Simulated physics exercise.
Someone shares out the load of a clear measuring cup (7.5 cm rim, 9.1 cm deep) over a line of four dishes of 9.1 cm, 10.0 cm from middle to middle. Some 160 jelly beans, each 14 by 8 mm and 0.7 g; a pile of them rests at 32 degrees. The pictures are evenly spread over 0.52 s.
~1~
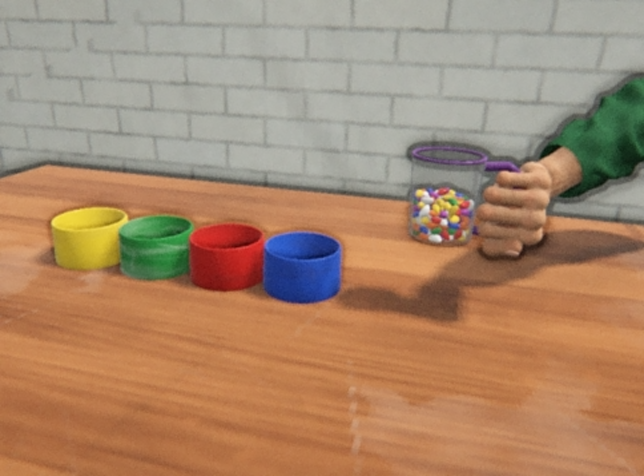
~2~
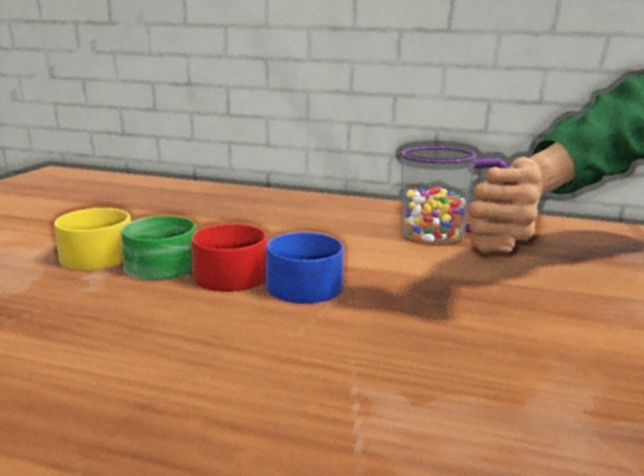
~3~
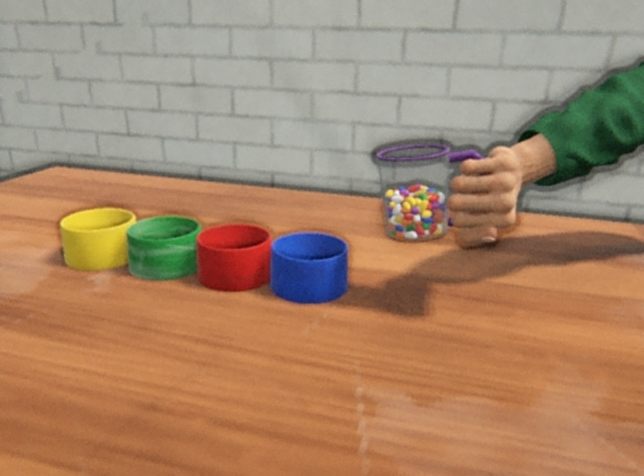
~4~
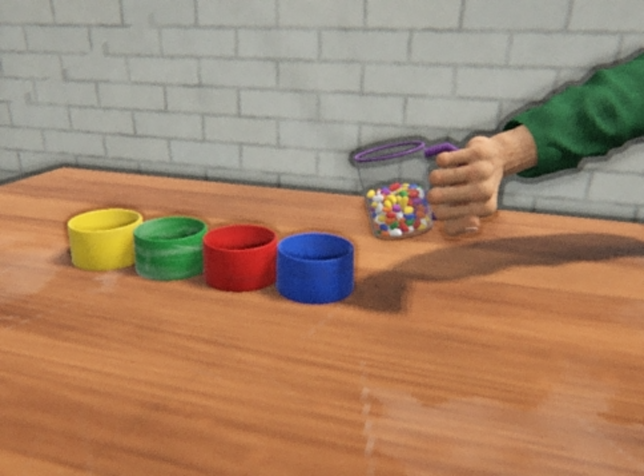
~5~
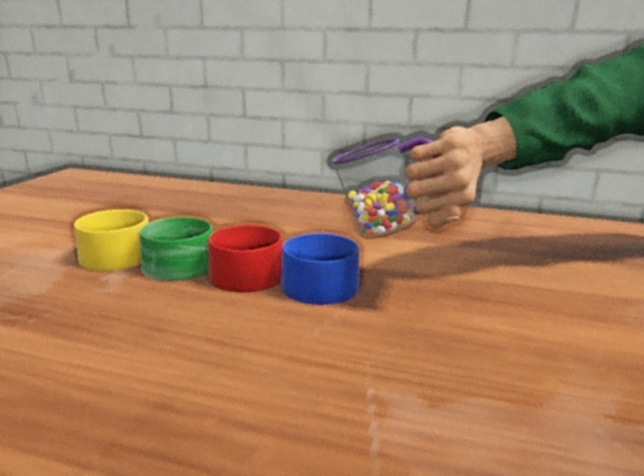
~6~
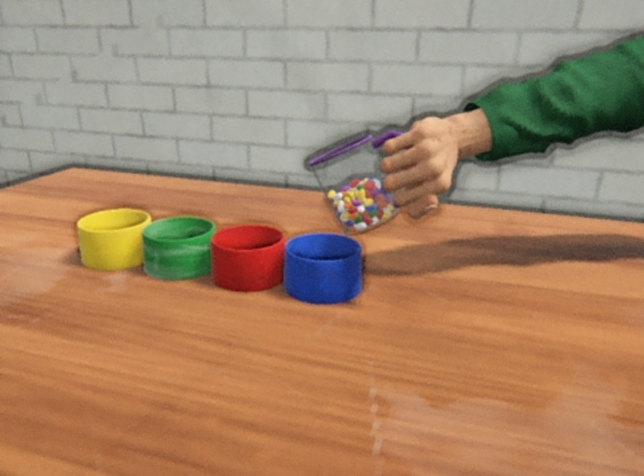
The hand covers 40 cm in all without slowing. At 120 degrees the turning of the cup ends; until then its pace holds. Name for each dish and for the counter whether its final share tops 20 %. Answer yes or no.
Red dish: No; blue dish: No; green dish: No; yellow dish: Yes; on the counter: No.
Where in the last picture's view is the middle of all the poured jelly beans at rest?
Around (115, 242).
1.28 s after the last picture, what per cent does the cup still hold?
Roughly 95 per cent.
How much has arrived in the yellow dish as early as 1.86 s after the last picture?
Some 95 per cent.
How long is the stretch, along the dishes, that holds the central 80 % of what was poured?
Roughly 5 cm.
Then, 0.77 s after the last picture, tilt 70 degrees; cup holds 100 %.
Then, 1.28 s after the last picture, tilt 99 degrees; cup holds 95 %, yellow 5 %.
Then, 1.86 s after the last picture, tilt 120 degrees; cup holds 5 %, yellow 95 %.
In the end, red 0 %, blue 0 %, green 0 %, yellow 100 %, counter 0 %.
